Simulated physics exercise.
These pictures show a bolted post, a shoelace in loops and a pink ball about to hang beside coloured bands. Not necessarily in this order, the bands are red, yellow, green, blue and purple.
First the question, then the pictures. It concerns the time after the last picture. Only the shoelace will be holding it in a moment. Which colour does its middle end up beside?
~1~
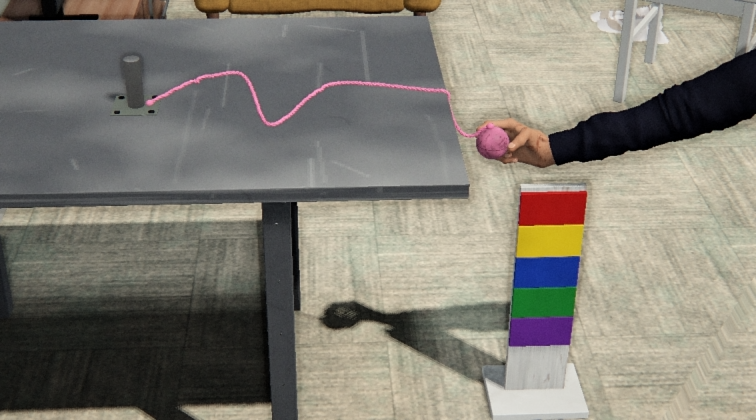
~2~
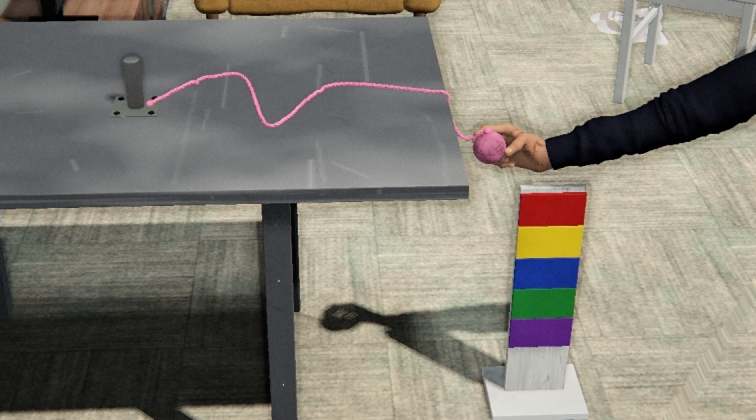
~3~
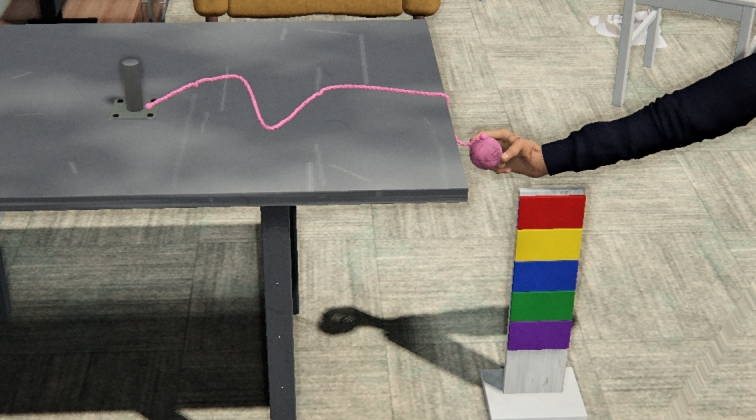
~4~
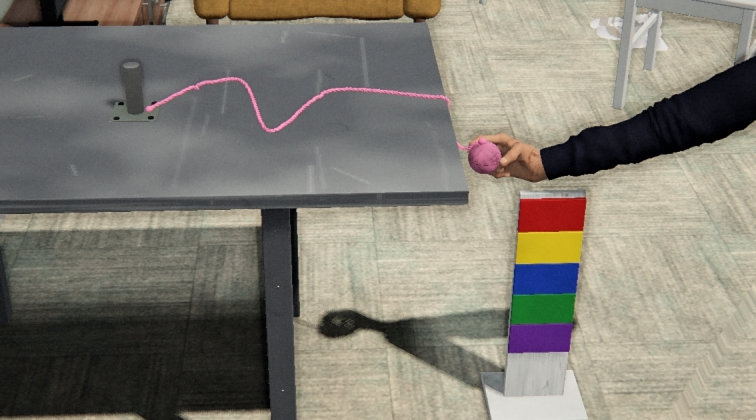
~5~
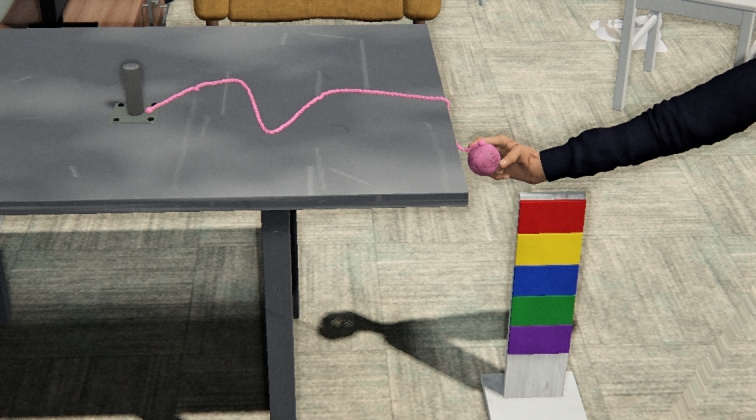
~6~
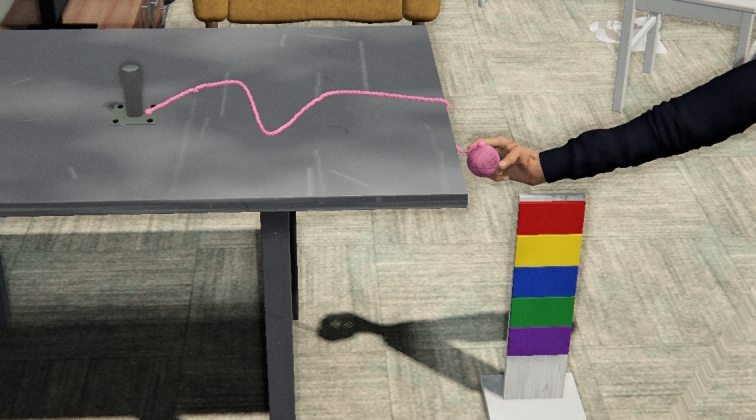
Purple.
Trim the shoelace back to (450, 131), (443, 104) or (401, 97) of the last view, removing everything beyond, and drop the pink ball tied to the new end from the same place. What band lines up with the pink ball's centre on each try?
Here's the sequence: Green; next: Blue; last: Yellow.
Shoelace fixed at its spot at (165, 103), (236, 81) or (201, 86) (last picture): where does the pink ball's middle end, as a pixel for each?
In order: (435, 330), then (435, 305), then (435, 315).
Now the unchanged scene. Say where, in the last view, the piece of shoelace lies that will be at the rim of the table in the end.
Go for the one at (295, 118).
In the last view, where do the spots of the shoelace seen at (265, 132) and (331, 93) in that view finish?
About (399, 105), and the other about (444, 169).
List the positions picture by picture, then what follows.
The first picture shows pink ball (492, 143); red (553, 210); yellow (550, 242); blue (547, 273); green (544, 303); purple (541, 333).
The second picture shows pink ball (490, 147); shoelace through (184, 86) (249, 84) (271, 126) (323, 88) (417, 90).
The third picture shows pink ball (486, 153).
The fourth picture shows pink ball (484, 158); shoelace through (184, 91) (249, 89) (270, 131) (323, 94) (417, 96).
The fifth picture shows pink ball (484, 160).
The sixth picture shows pink ball (484, 161); shoelace through (183, 94) (248, 92) (269, 134) (322, 97) (416, 98).
Soon after, ball near (471, 289); level with blue.
Then, ball near (423, 327); level with purple.
Further on, ball near (443, 341); level with purple.
At rest, ball near (435, 340); level with purple. At purple.
